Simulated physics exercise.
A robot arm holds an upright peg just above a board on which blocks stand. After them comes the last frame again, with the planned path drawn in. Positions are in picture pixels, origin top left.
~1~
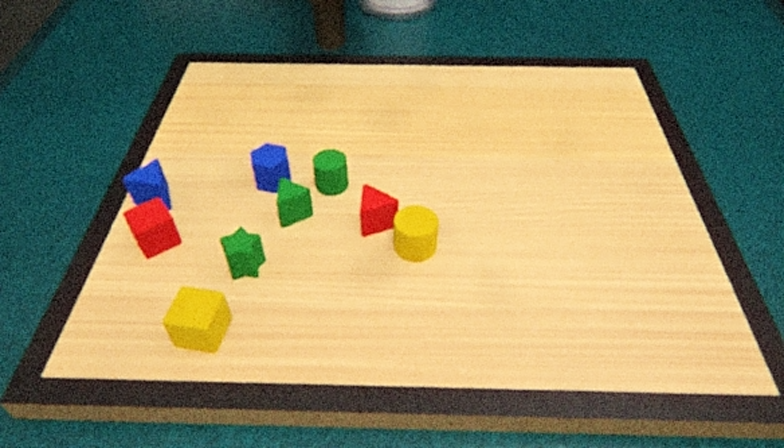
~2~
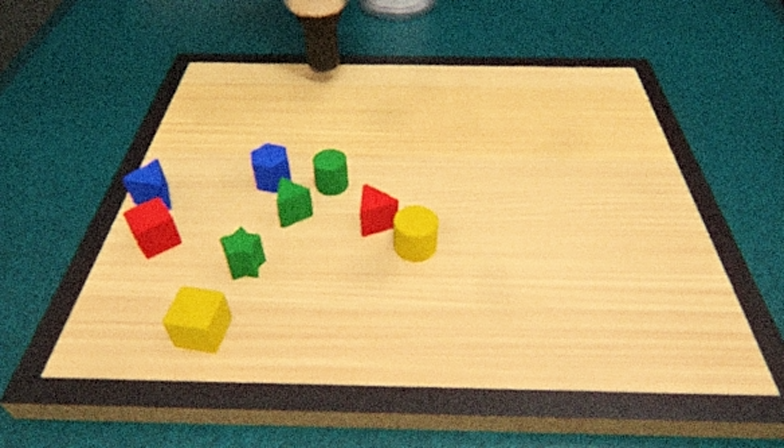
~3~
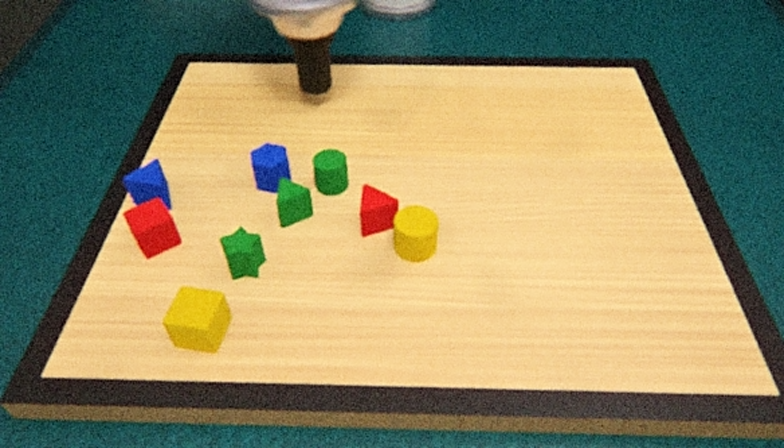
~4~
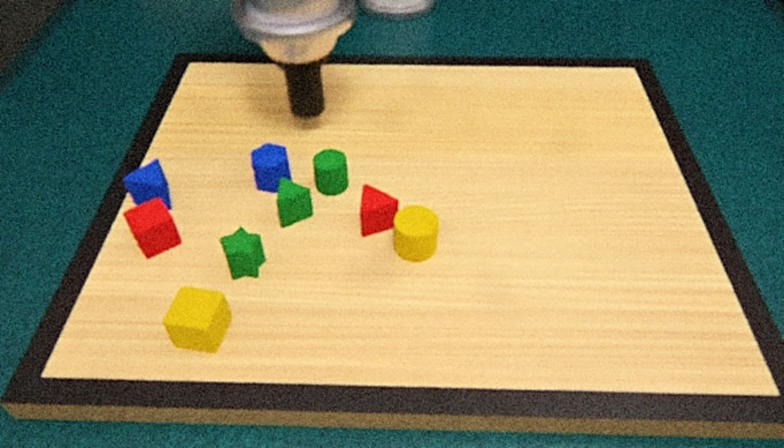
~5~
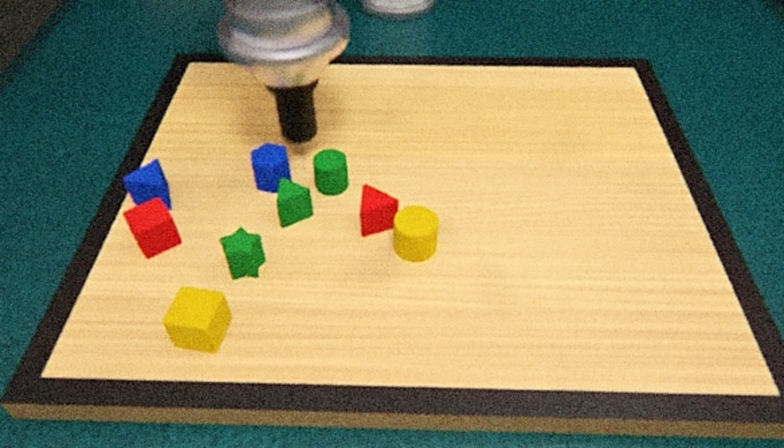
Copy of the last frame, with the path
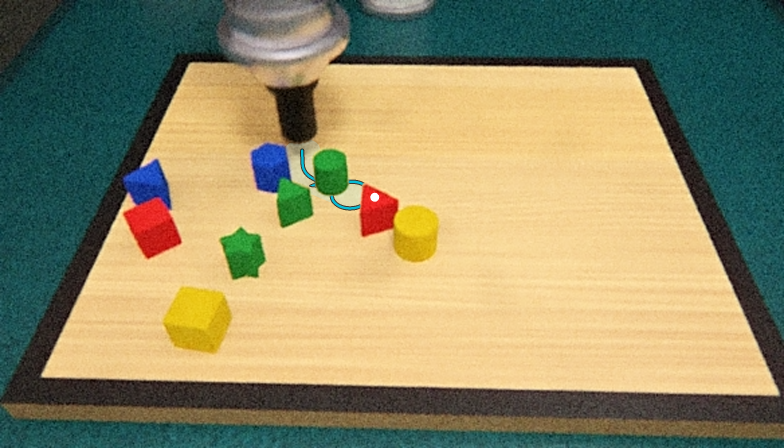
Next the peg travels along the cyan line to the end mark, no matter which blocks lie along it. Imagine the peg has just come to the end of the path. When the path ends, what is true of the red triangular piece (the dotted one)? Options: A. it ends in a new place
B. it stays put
Choice A: It ends in a new place.
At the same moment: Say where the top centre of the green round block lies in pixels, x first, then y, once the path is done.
Close to (384, 178).
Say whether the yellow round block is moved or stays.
Here the yellow round block moves off its spot.
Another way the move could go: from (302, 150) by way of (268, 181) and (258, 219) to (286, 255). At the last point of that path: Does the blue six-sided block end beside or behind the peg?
In short: Yes.
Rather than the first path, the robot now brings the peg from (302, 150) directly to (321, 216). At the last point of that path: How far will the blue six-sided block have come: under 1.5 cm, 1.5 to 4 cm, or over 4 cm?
Final distance: Less than 1.5 cm.
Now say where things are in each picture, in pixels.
In the first frame, peg's lower end (331, 43); blue six-sided block (269, 154); green round block (329, 158); red triangular piece (375, 197); yellow round block (416, 220).
In the second frame, peg (324, 65); blocks still.
In the third frame, peg (316, 87); blocks still.
In the fourth frame, peg (308, 110); blocks still.
In the fifth frame, peg (300, 134); blue six-sided block (269, 154); green round block (329, 158); red triangular piece (375, 197); yellow round block (416, 220).
Drawn move, from (302, 150) by way of (304, 170) and (325, 184) to (351, 195); the dot is on the red triangular piece.
What follows on the original path. Halfway along, peg (310, 162); blue six-sided block (266, 160), turned 30° clockwise; green round block (340, 164).
At the end, peg (350, 178); blue six-sided block (266, 160), turned 30° clockwise; green round block (384, 178); red triangular piece (389, 205), turned 40° clockwise; yellow round block (424, 229).
